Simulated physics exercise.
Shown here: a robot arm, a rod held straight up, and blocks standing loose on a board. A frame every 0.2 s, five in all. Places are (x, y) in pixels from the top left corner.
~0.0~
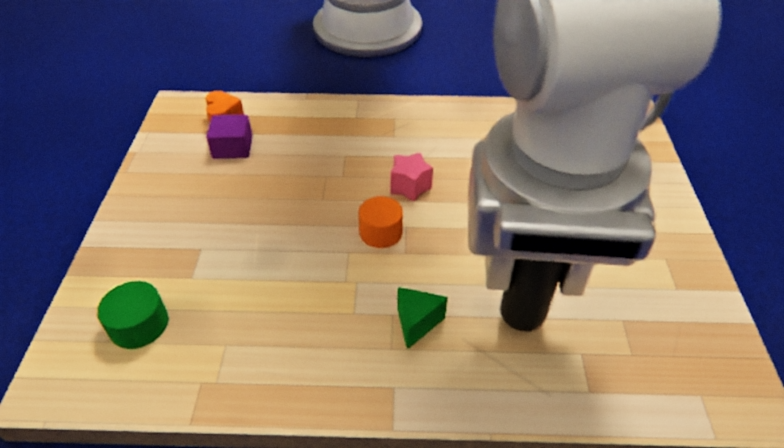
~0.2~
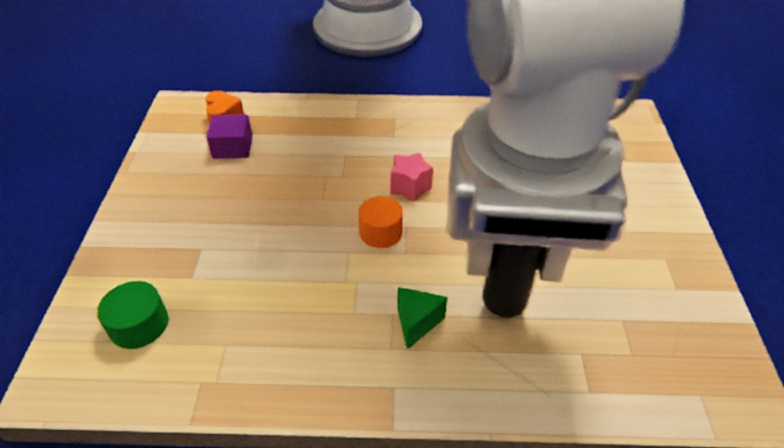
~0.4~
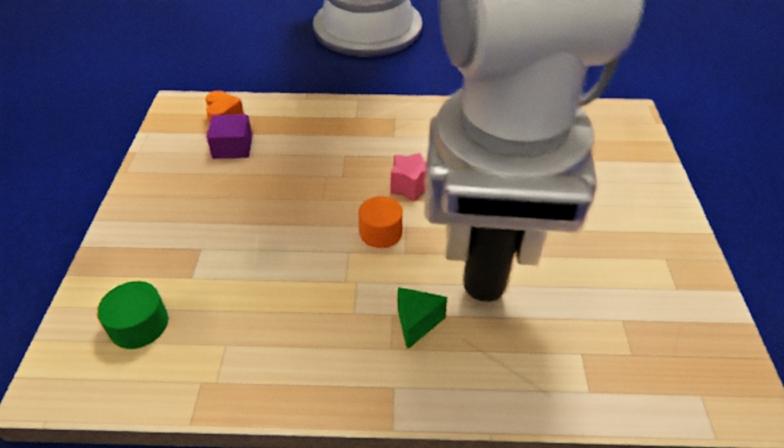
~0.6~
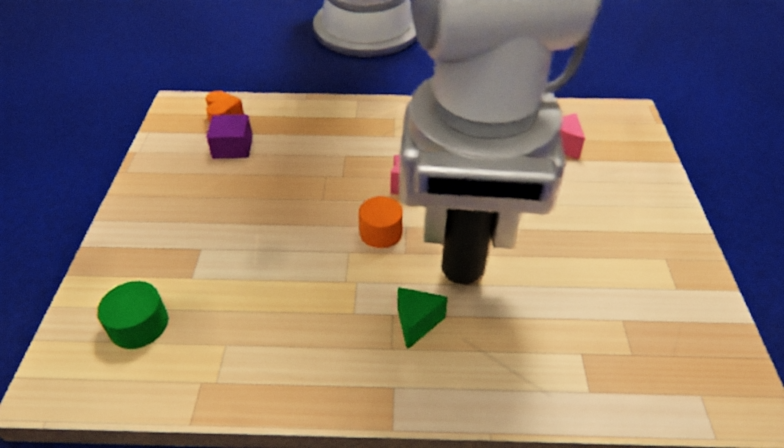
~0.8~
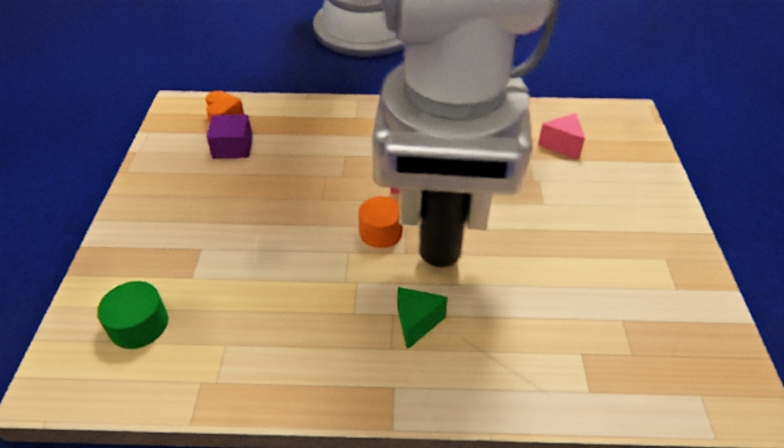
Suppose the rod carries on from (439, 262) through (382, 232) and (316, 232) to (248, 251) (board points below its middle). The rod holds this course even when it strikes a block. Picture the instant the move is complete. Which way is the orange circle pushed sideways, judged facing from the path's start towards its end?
To the path's right.
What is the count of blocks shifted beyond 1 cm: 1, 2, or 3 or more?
When the path ends, I think you'll find one block out of place by more than 1 cm.
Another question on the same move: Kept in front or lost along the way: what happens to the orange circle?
I predict the rod has moved past it.
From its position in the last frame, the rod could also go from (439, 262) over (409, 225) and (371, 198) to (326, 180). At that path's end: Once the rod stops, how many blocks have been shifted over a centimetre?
Answer: One block.
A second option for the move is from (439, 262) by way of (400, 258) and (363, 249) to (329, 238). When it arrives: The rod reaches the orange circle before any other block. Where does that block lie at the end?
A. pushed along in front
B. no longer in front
My pick is B.
What follows on the original path. One third of the way, rod (381, 222); orange circle (345, 194).
Two thirds of the way, rod (314, 222); orange circle (304, 182).
At the end, rod (246, 241); orange circle (304, 182); pink star in place.
